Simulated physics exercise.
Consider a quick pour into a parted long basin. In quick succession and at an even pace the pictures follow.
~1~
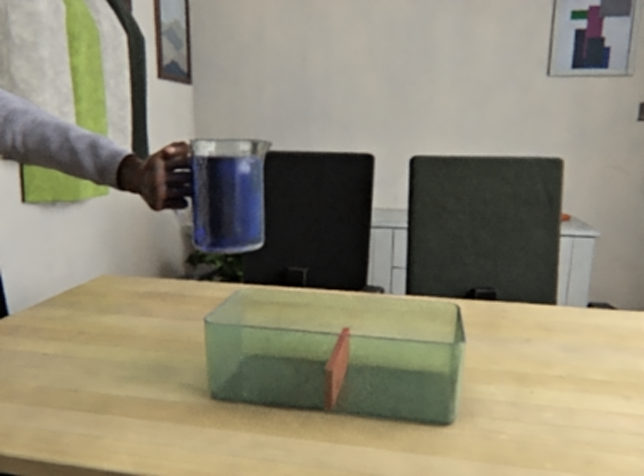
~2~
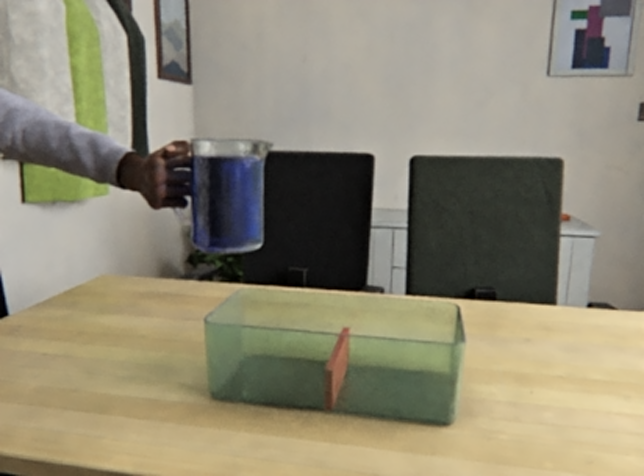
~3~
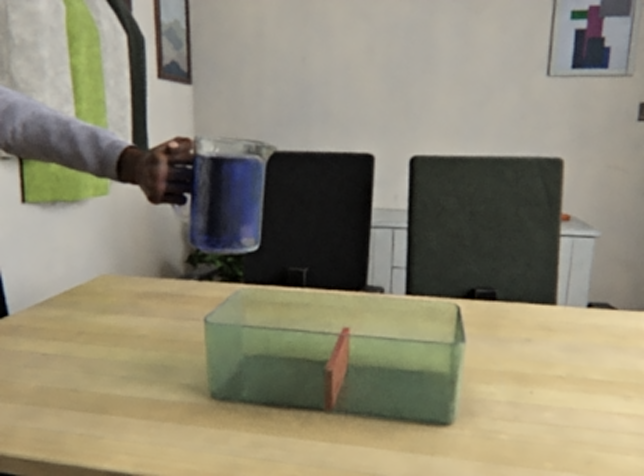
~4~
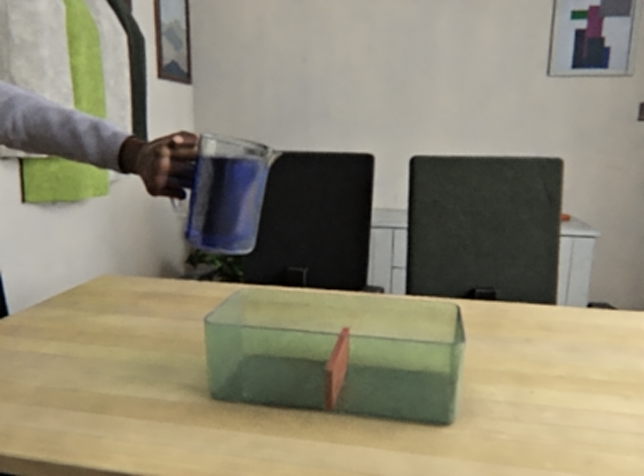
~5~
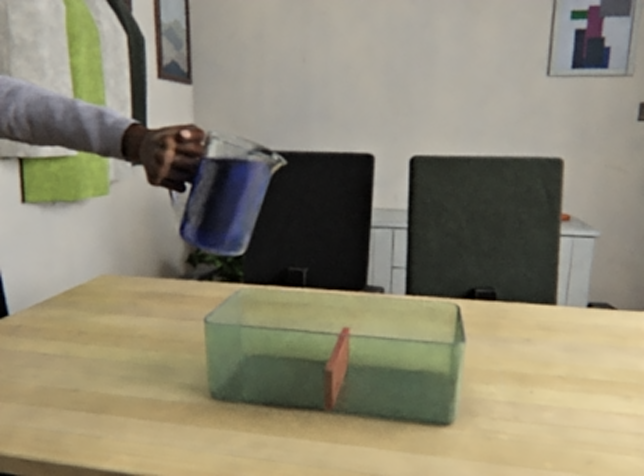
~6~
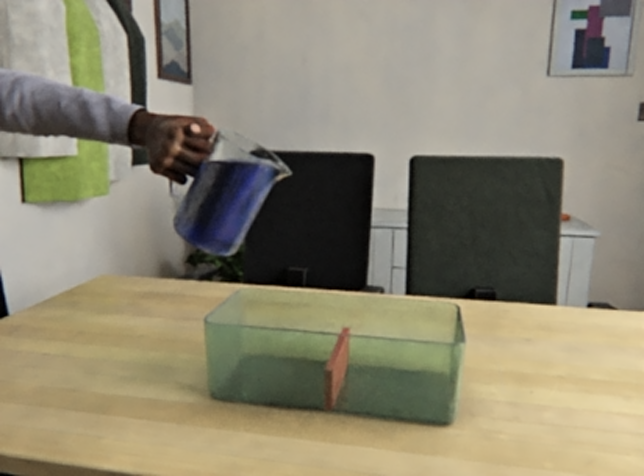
A hand held a clear pitcher of blue liquid upright above a long, see-through basin with a reddish divider, then gradually tilted it to the right until the liquid slanted up toward the spout.
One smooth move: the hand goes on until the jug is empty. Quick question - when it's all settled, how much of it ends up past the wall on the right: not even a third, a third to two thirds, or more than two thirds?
I expect the share right of the wall to be at least a third but at most two thirds.
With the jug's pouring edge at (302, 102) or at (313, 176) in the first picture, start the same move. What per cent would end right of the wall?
It would come to near 95 per cent, and then near 95 per cent.
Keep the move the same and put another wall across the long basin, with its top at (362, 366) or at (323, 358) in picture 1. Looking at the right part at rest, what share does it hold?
About 10 per cent on the first try, and 85 per cent on the second.
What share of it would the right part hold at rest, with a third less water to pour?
Roughly 15 %.
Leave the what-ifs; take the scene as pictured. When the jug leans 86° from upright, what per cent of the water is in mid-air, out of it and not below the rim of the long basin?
Around 20 in a hundred.
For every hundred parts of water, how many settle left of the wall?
It comes to some 55 per cent.
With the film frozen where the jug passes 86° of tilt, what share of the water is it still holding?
My estimate is close to 75 percent remaining.
A moment on, the jug is tipped on its side and 75 per cent is still to pour, 1 is left of the wall and 6 right of it.
Next, the jug is tipped right over and 32 per cent is still to pour, 22 is left of the wall and 24 right of it.
Then the jug is tipped right over and 8 per cent is still to pour, 42 is left of the wall and 42 right of it.
Later the jug is tipped right over and 1 per cent is still to pour, 54 is left of the wall and 42 right of it.
Finally, 56 per cent lies left of the wall, 42 right of it and 1 outside.
